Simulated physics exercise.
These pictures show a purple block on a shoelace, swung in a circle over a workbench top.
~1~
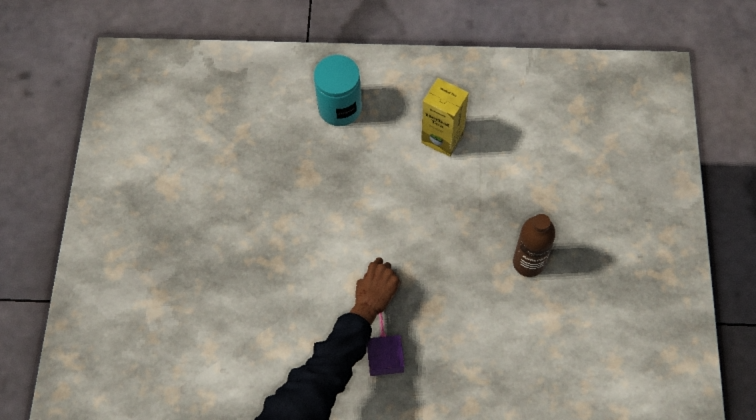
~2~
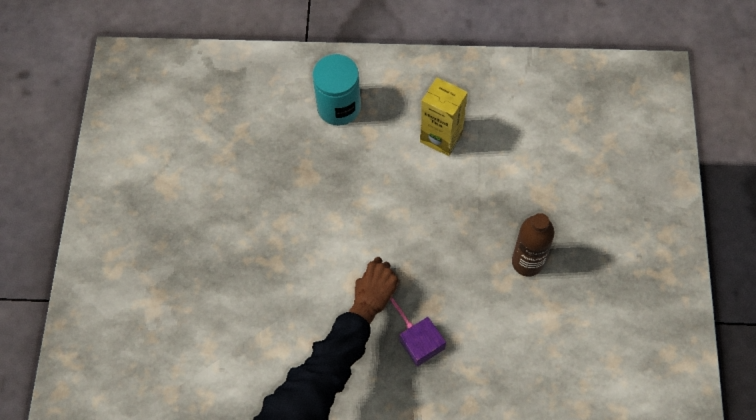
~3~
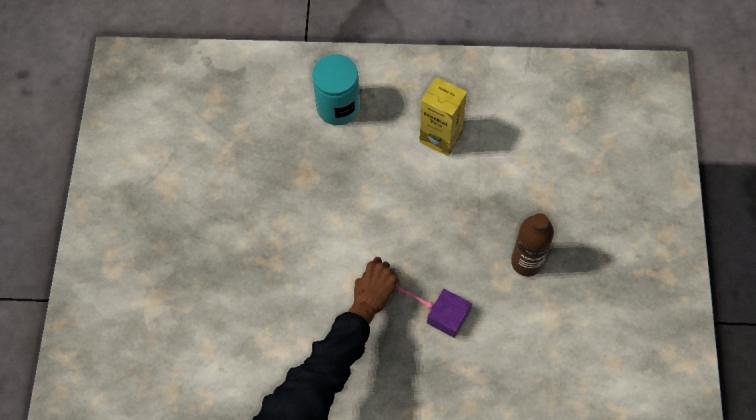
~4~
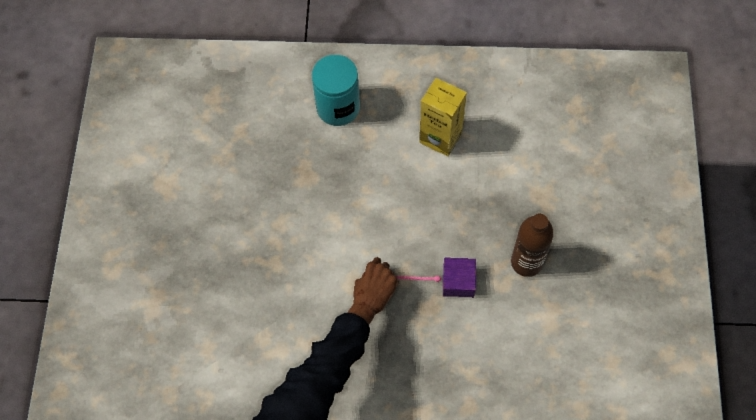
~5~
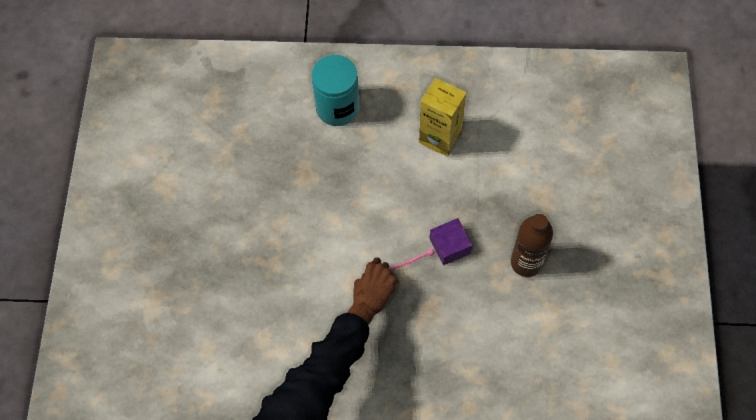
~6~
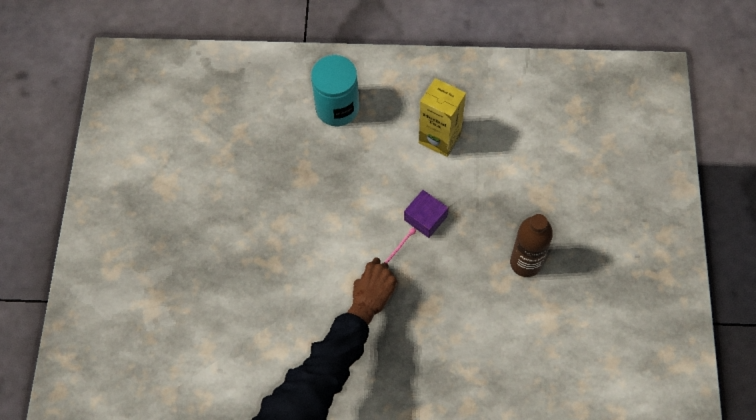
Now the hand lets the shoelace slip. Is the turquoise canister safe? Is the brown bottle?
As it turns out, the turquoise canister escapes it and the brown bottle stays untouched.
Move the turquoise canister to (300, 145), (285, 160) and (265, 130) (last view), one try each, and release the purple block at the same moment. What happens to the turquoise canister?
First try: It is struck; second try: It gets hit; third try: It gets hit.
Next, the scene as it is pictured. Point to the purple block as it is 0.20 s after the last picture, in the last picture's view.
At about (279, 140).
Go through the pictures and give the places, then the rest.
In the first picture, purple block (385, 352); turquoise canister (337, 74); brown bottle (542, 221); yellow carton (446, 97).
In the second picture, purple block (423, 338).
In the third picture, purple block (450, 310).
In the fourth picture, purple block (460, 274).
In the fifth picture, purple block (451, 238).
In the sixth picture, purple block (426, 209); turquoise canister (334, 74); brown bottle (539, 222); yellow carton (443, 97); going round anticlockwise.
Then, 0.08 s later than the last view, block near (361, 181).
Then, 0.20 s later than the last view, block near (279, 140).
Finally, block near (125, 64). The turquoise canister stays untouched and the brown bottle remains clear.
